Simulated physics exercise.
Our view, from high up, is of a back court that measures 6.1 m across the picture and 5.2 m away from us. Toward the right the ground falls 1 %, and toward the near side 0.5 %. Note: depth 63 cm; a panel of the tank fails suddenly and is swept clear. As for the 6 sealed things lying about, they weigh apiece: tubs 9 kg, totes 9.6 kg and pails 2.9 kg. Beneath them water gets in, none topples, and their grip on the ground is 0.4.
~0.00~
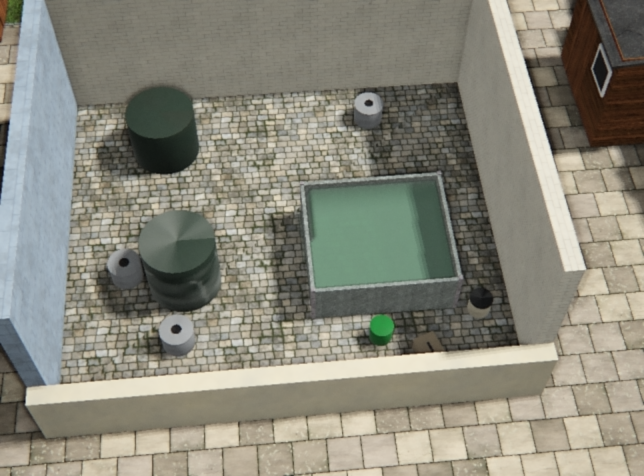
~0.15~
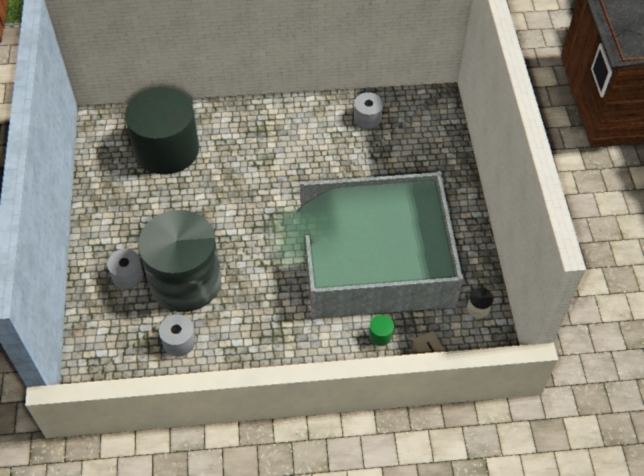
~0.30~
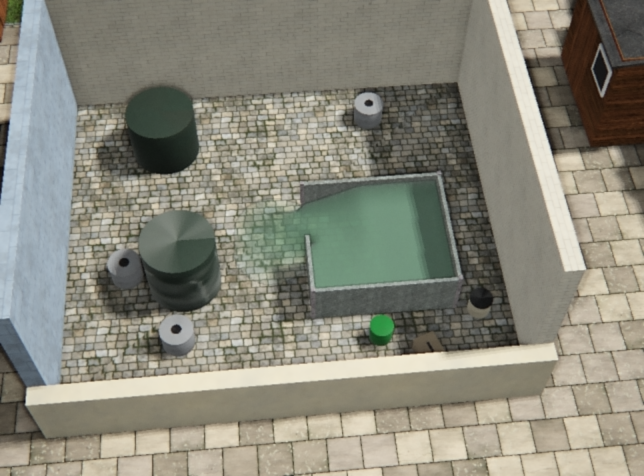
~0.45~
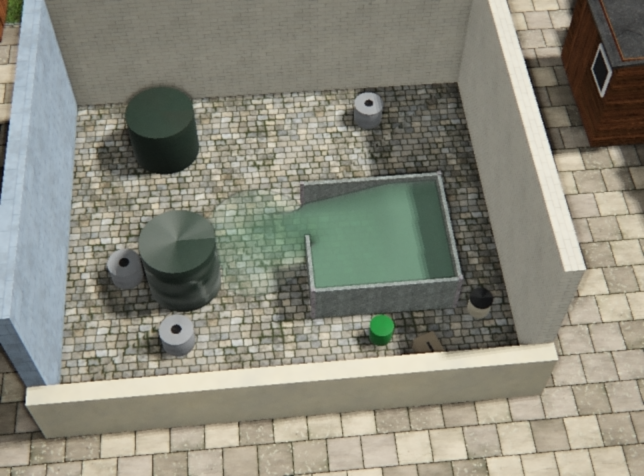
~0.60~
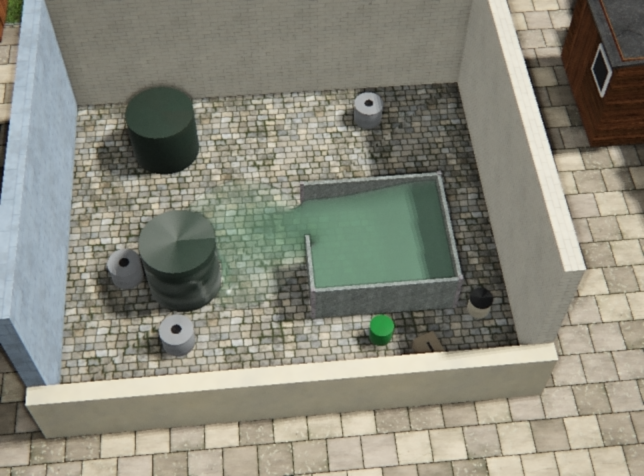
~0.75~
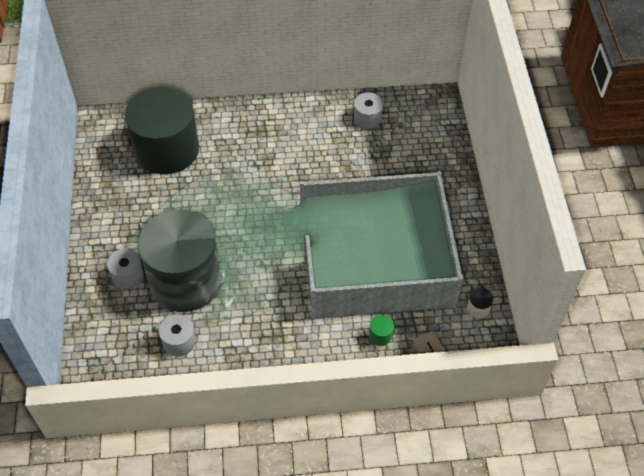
A square tank of green water in a walled courtyard lost part of its left side, and the water poured out leftward across the paving, spreading around a large round container while the objects stayed put.
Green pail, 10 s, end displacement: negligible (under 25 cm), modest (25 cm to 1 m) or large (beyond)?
Large.
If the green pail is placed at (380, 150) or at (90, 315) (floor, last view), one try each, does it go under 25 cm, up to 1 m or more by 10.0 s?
In that order: It goes a long way; it goes a long way.
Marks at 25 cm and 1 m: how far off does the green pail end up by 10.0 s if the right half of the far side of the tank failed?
Note: Green pail displaced moderately.
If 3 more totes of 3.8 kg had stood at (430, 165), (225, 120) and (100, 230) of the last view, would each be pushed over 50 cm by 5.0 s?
Within it, beyond it, beyond it.
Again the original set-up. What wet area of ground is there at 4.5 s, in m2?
Wet: Near 23 m2.
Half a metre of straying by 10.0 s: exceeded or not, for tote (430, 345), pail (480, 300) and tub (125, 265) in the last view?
Taking them in order: Exceeded, fell shy and exceeded.
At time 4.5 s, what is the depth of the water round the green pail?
I'd put it at about 4 cm.
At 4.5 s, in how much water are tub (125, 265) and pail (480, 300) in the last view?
Around 5 cm and 0 cm.
After 2.0 s the green pail is near (382, 325), 0.0 m from its start, aground; 0 afloat.
After 4.5 s the green pail is near (401, 315), 0.3 m from its start, afloat; 1 afloat.
After 7.0 s the green pail is near (503, 320), 1.6 m from its start, afloat; 4 afloat.
After 10.0 s the green pail is near (499, 283), 1.7 m from its start, afloat; 6 afloat.
